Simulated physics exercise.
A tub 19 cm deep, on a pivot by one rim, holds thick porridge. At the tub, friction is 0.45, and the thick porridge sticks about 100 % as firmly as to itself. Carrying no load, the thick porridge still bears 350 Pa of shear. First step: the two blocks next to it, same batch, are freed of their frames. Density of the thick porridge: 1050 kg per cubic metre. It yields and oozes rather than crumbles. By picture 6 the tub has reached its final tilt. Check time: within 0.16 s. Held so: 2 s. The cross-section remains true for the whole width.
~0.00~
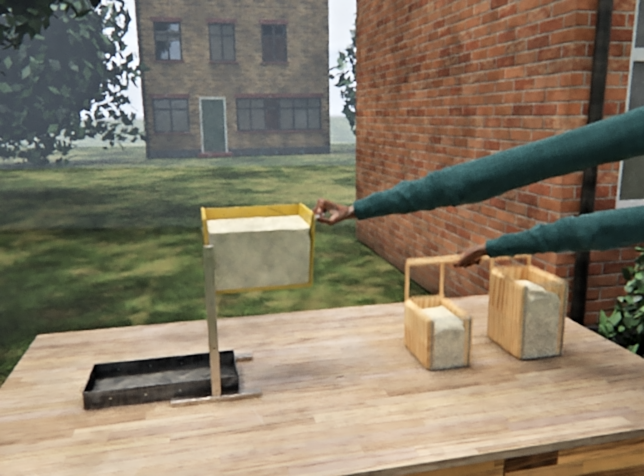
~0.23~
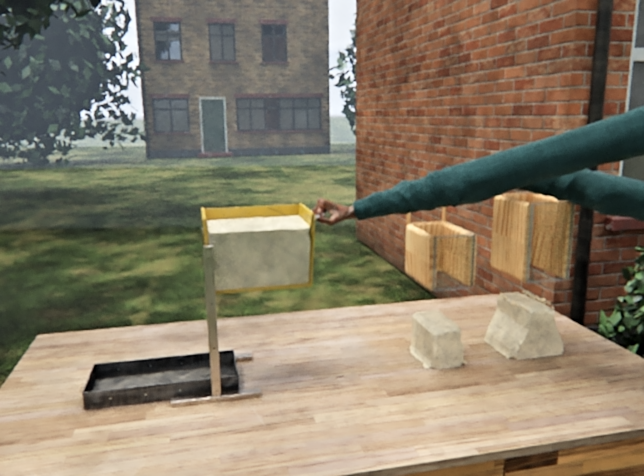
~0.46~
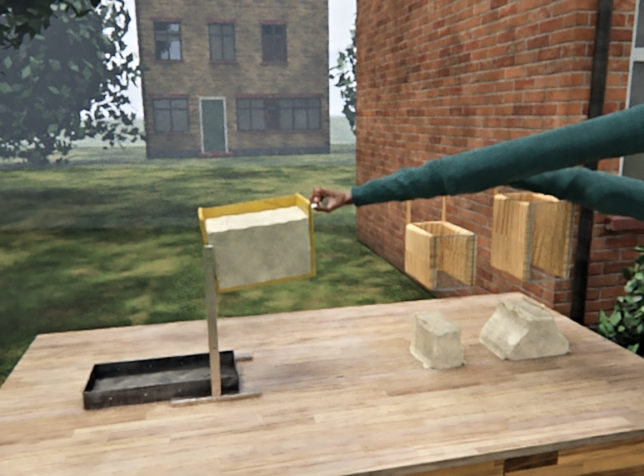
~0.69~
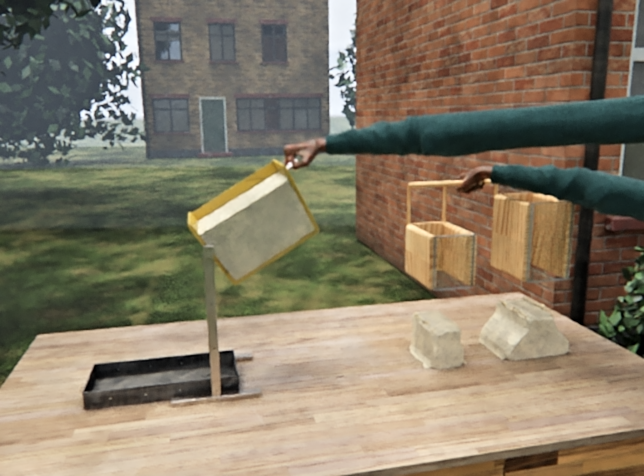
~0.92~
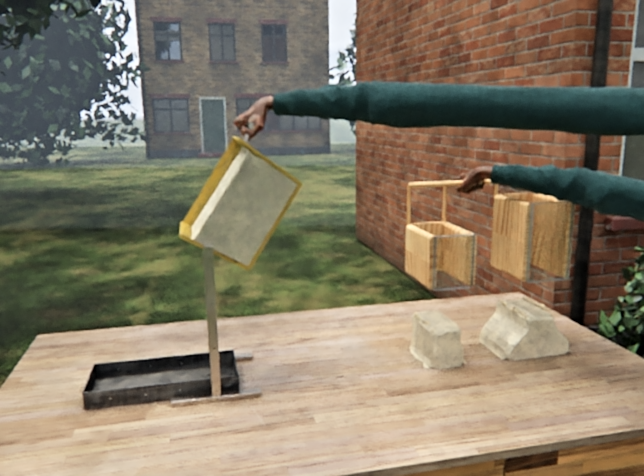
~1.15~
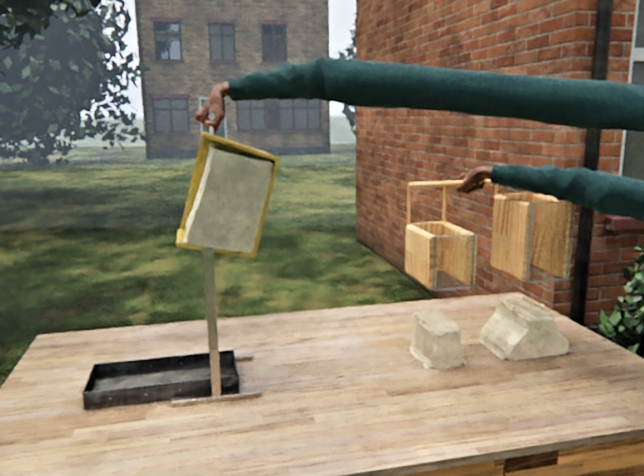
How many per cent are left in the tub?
About 66 %.
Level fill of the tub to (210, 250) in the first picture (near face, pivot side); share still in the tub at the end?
I'd put it close to 100 in a hundred.
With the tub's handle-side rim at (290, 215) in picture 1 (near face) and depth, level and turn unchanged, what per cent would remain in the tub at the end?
100 %, roughly.
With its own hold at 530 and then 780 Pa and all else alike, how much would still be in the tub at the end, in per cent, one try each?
In order: Around 100 % and around 100 %.
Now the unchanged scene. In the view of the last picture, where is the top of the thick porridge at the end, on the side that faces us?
About (229, 190).
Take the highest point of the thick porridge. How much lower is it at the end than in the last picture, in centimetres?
10 cm.
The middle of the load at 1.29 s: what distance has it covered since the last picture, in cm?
Measured shift, roughly 2 cm.
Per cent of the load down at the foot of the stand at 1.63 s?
At that moment, near 0 % is down.
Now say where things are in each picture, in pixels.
In the first frame, handle-side rim at (312, 215), tilt 0 degrees; top of the thick porridge at (307, 227); blocks stand 13 cm, 20 cm (left to right).
In the second frame, handle-side rim at (312, 215), tilt 0 degrees; top of the thick porridge at (307, 227); blocks stand 12 cm, 16 cm (left to right).
In the third frame, handle-side rim at (308, 205), tilt 6 degrees; top of the thick porridge at (303, 218); blocks stand 12 cm, 14 cm (left to right).
In the fourth frame, handle-side rim at (282, 167), tilt 30 degrees; top of the thick porridge at (284, 181); blocks stand 12 cm, 14 cm (left to right).
In the fifth frame, handle-side rim at (238, 142), tilt 56 degrees; top of the thick porridge at (249, 154); blocks stand 12 cm, 14 cm (left to right).
In the sixth frame, handle-side rim at (204, 137), tilt 74 degrees; top of the thick porridge at (215, 150); blocks stand 12 cm, 14 cm (left to right).
After 1.29 s, the tub is at 74 degrees and holds 98 %.
After 1.46 s, the tub is at 74 degrees and holds 88 %.
After 1.63 s, the tub is at 74 degrees and holds 75 %.
After 1.80 s, the tub is at 74 degrees and holds 67 %.
After 3.15 s, at the end, the tub is at 74 degrees and holds 66 %.
